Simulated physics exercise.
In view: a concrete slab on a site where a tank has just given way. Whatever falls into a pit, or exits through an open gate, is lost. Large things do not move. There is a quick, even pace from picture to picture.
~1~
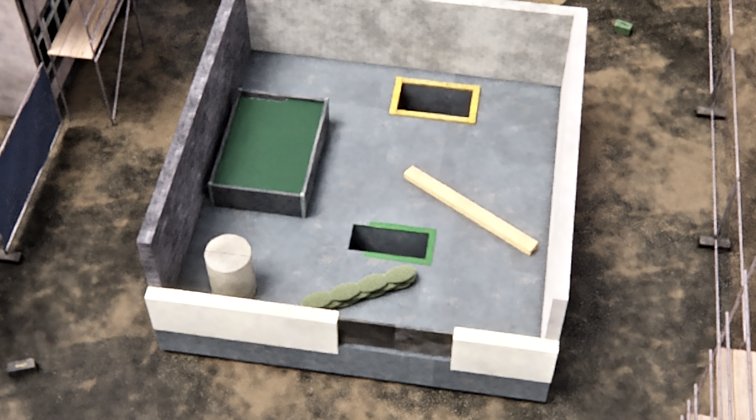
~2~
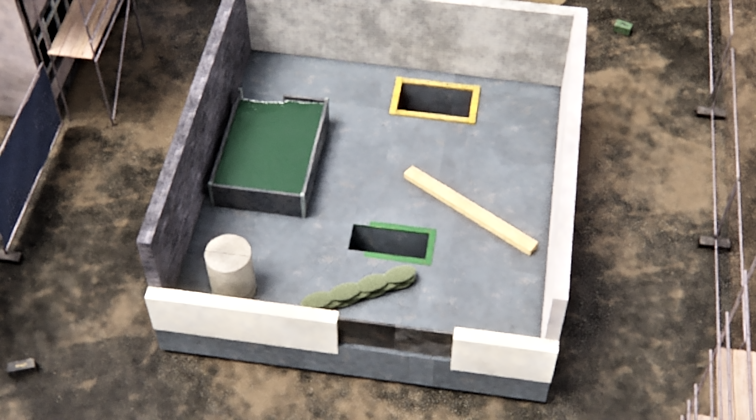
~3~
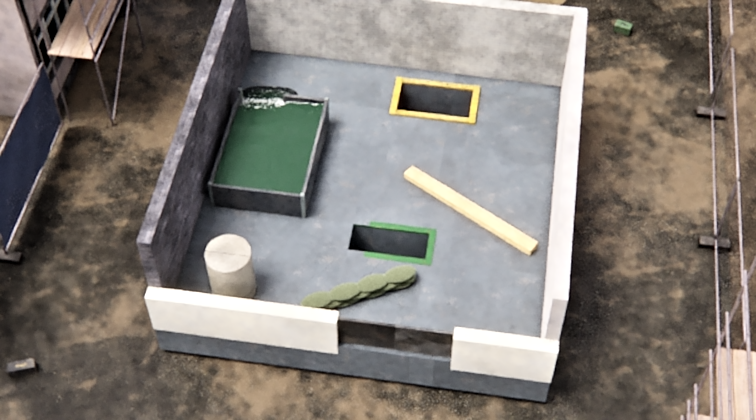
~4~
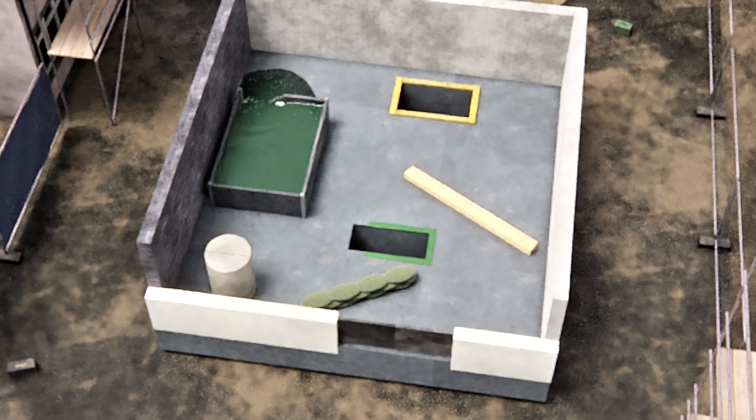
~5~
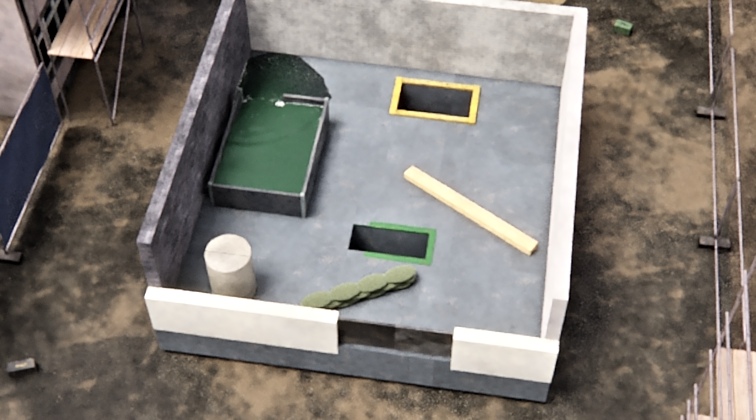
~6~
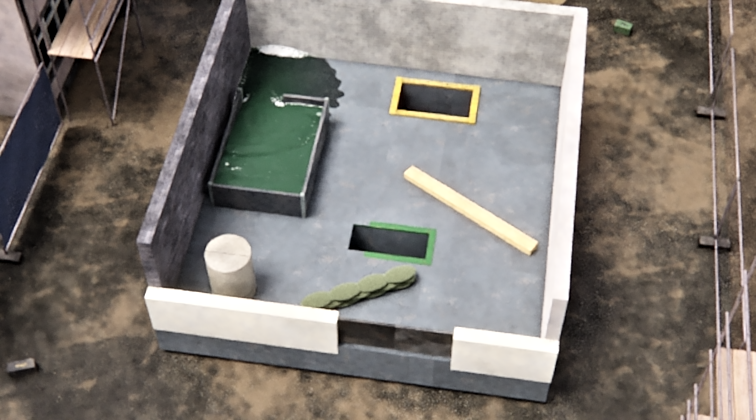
A grey concrete slab with low walls, a dark one on the left and pale ones elsewhere, sits on brown dirt, seen from above by a still camera. A tank of green water stands at left, near a pale cylinder, a green mound, a cream beam and two openings edged yellow and green. Water breaks out at the tank's far side and spreads darkly across the back-left floor.
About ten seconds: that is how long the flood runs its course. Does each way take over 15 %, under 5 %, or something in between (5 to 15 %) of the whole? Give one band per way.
Per way - the gate: Under 5 %, the yellow pit: Over 15 %, the green pit: Under 5 %.
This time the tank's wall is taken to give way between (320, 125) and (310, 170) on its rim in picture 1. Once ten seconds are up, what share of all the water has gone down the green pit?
The green pit gets 15 per cent.
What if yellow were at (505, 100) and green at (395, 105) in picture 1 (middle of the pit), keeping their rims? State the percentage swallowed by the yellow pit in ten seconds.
Roughly 14 per cent ends up in the yellow pit.
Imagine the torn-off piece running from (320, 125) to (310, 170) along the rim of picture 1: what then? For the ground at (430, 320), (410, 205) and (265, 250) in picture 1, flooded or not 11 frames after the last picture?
Listed in order, they come out without a puddle, sitting in a pool and without a puddle.
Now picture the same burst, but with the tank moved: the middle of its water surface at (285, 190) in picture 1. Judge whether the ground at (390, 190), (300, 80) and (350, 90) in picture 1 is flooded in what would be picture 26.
In order: Unflooded, then inundated, then inundated.
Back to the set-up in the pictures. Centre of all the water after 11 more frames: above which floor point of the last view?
Estimate: (283, 127).
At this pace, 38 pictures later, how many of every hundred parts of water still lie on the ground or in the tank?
82 %.
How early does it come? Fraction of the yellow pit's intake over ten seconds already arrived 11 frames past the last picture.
Something like 0 in a hundred.
A moment on, water covers 10 % of the floor; the gate 0 %, the yellow pit 0 %, the green pit 0 %.
Next, water covers 15 % of the floor; the gate 0 %, the yellow pit 0 %, the green pit 0 %.
Then, water covers 30 % of the floor; the gate 0 %, the yellow pit 7 %, the green pit 0 %.
Later, water covers 45 % of the floor; the gate 0 %, the yellow pit 18 %, the green pit 0 %.
In the end, water covers 55 % of the floor; the gate 0 %, the yellow pit 25 %, the green pit 2 %.
